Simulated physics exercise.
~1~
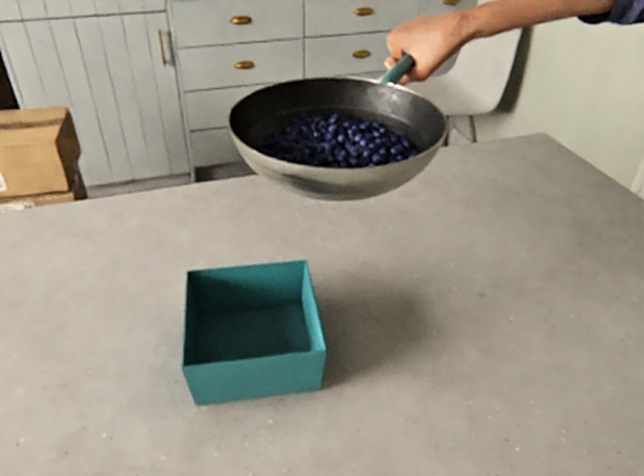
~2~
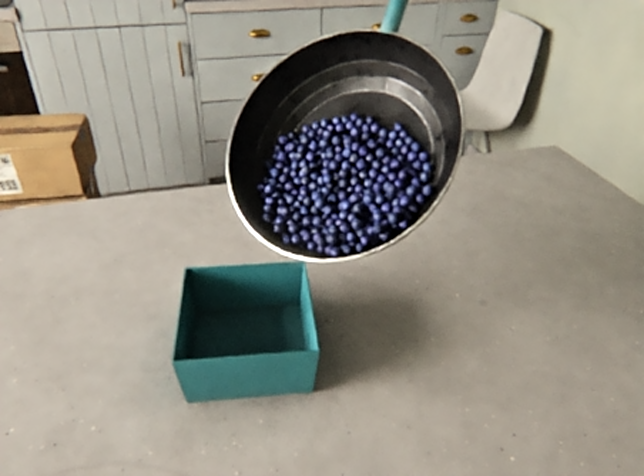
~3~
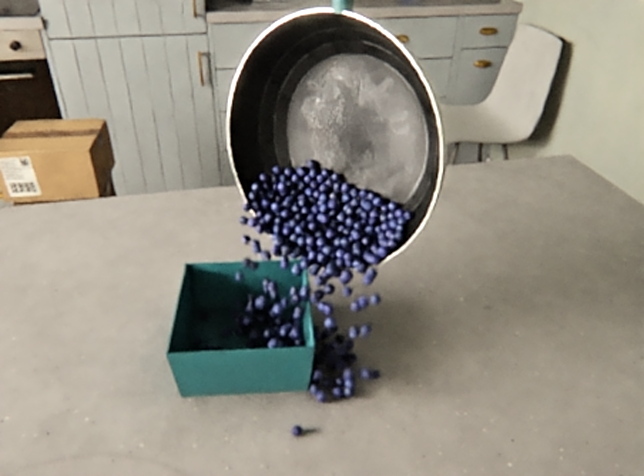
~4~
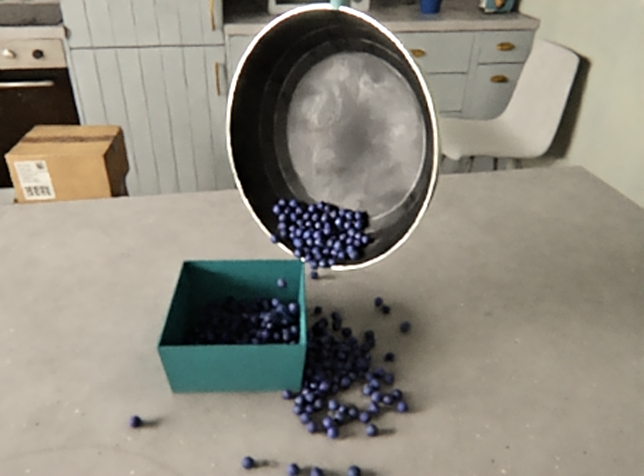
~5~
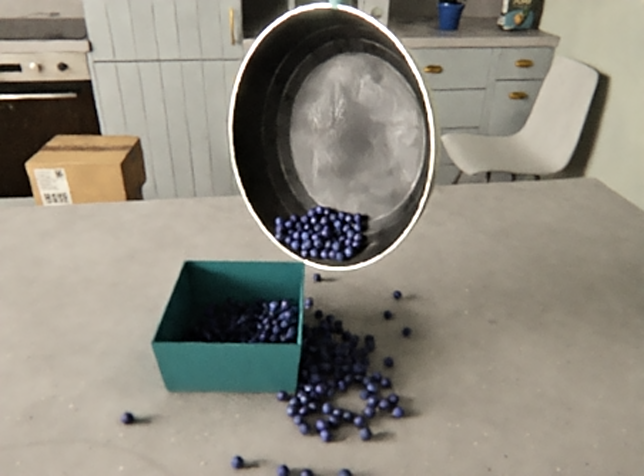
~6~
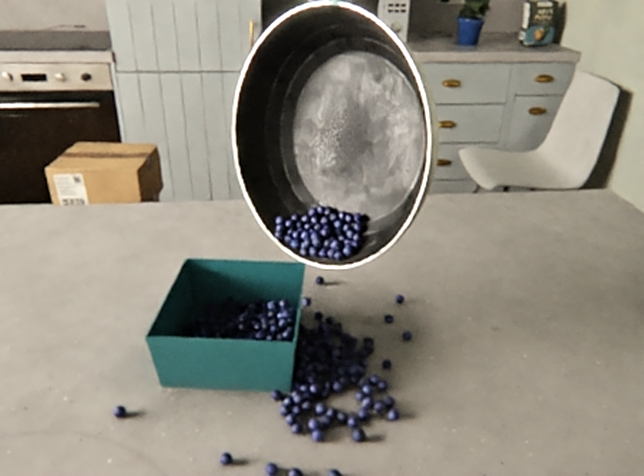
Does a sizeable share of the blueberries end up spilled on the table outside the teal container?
Yes, a sizeable share of the blueberries ends up on the table, mostly just to the right of the container. A good portion still lands inside the container, and a smaller heap stays in the pan.
